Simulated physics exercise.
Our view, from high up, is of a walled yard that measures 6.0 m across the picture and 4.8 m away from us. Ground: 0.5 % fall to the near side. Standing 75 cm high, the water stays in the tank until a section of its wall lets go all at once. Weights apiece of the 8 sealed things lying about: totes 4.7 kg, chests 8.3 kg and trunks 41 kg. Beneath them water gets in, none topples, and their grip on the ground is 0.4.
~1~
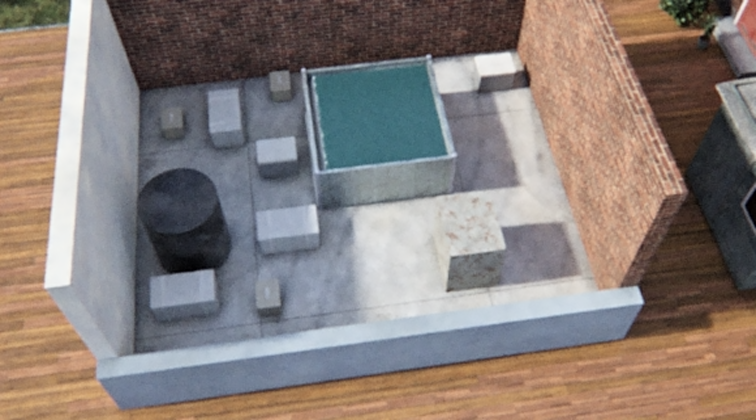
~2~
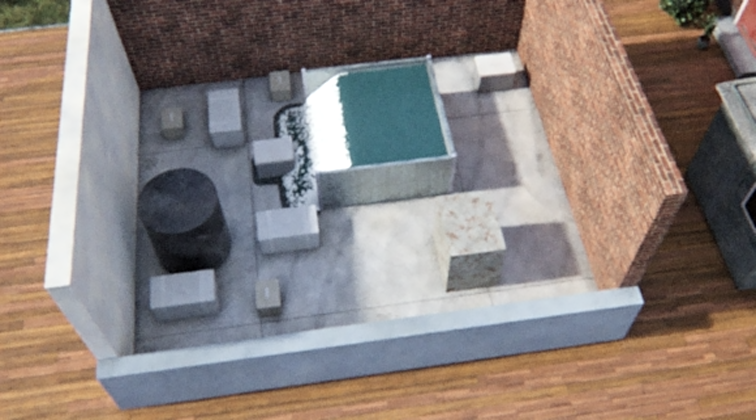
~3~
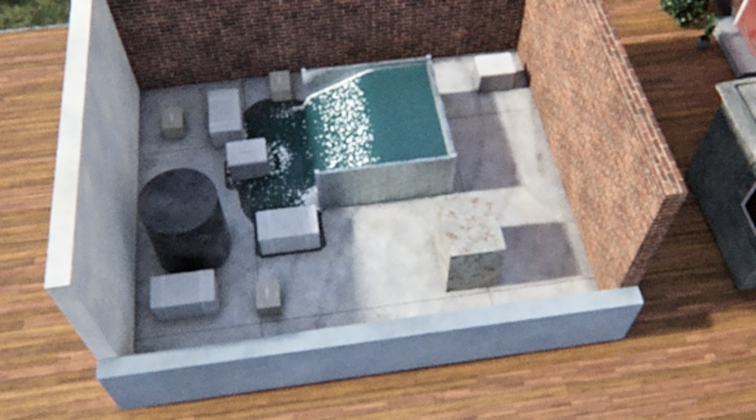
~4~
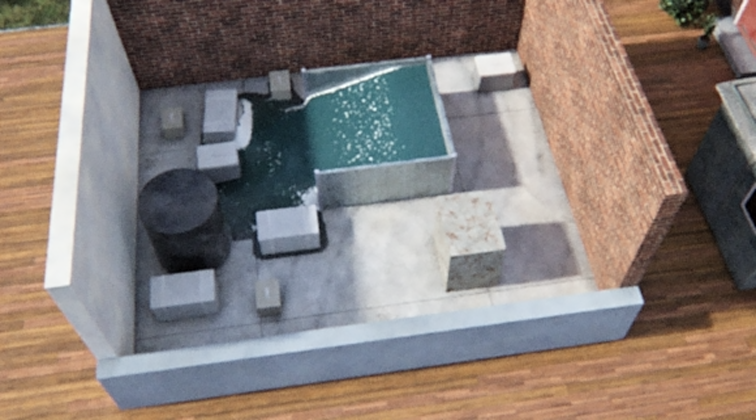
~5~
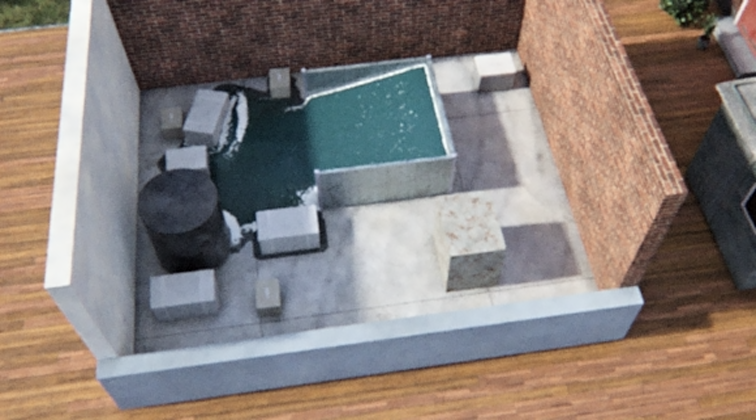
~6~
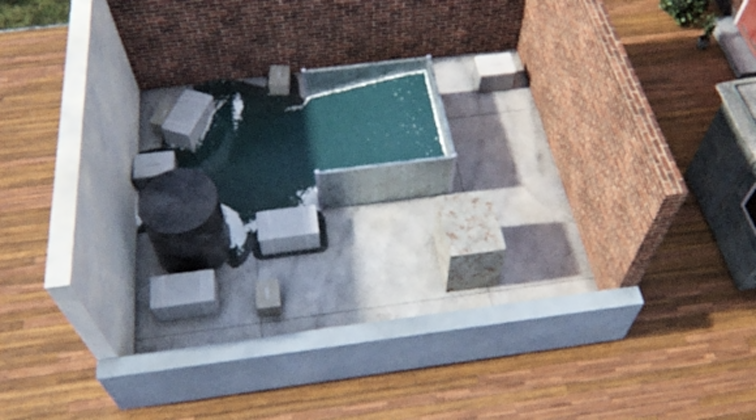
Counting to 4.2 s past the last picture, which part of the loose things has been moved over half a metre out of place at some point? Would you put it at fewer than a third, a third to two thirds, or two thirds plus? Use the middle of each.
I'd guess the moved share is at minimum two thirds.
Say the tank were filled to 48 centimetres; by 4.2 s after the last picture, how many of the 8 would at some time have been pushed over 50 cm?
That would make 5 of them.
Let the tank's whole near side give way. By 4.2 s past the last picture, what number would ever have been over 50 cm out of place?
Then it comes to 3.
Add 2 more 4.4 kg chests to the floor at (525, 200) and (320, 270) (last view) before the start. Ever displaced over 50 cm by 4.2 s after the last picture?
Listed in order, the answers are inside half a metre followed by beyond half a metre.
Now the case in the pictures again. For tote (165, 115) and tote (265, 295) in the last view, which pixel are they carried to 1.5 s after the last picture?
Estimated pixels: (163, 68) and (301, 328).
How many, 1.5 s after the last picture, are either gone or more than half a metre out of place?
By my tally, 4.
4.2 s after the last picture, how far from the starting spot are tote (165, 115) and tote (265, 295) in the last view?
The first ends 250 centimetres from its start and the second 200 centimetres.
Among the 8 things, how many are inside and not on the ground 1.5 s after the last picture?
Of them, 3.
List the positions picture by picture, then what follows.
In the first picture, a chest at (276, 149), on the bottom; a trunk at (224, 110), on the bottom; water covers 3.1 m2; 0 of 8 have shifted.
In the second picture, a chest at (273, 150), on the bottom, 4 cm from its start; a trunk at (224, 110) rests on the ground; water covers 4.1 m2; 0 of 8 have shifted.
In the third picture, a chest at (247, 151), on the bottom, 42 cm from its start; a trunk at (224, 110) rests on the ground; water covers 5.4 m2; 1 of 8 have shifted.
In the fourth picture, a chest at (217, 155), on the bottom, 83 cm from its start; a trunk at (220, 110) rests on the ground, 6 cm from its start; 6.5 m2 under water; 2 of 8 have shifted.
In the fifth picture, a chest at (186, 159) rests on the ground, 126 cm from its start; a trunk at (206, 111) rests on the ground, 28 cm from its start; 7.6 m2 under water; 3 of 8 have shifted.
In the sixth picture, a chest at (154, 164), on the bottom, 172 cm from its start; a trunk at (187, 112) rests on the ground, 55 cm from its start; 8.6 m2 under water; 4 of 8 have shifted.
Then, 0.4 s after the last picture 2 of 8 are over 50 cm from their spots; 1 afloat.
Then, 1.5 s after the last picture 4 of 8 are over 50 cm from their spots; 3 afloat.
Then, 2.8 s after the last picture 5 of 8 are over 50 cm from their spots; 5 afloat.
Then, 4.2 s after the last picture 8 of 8 are over 50 cm from their spots, and 8 have been at some point; 5 afloat.
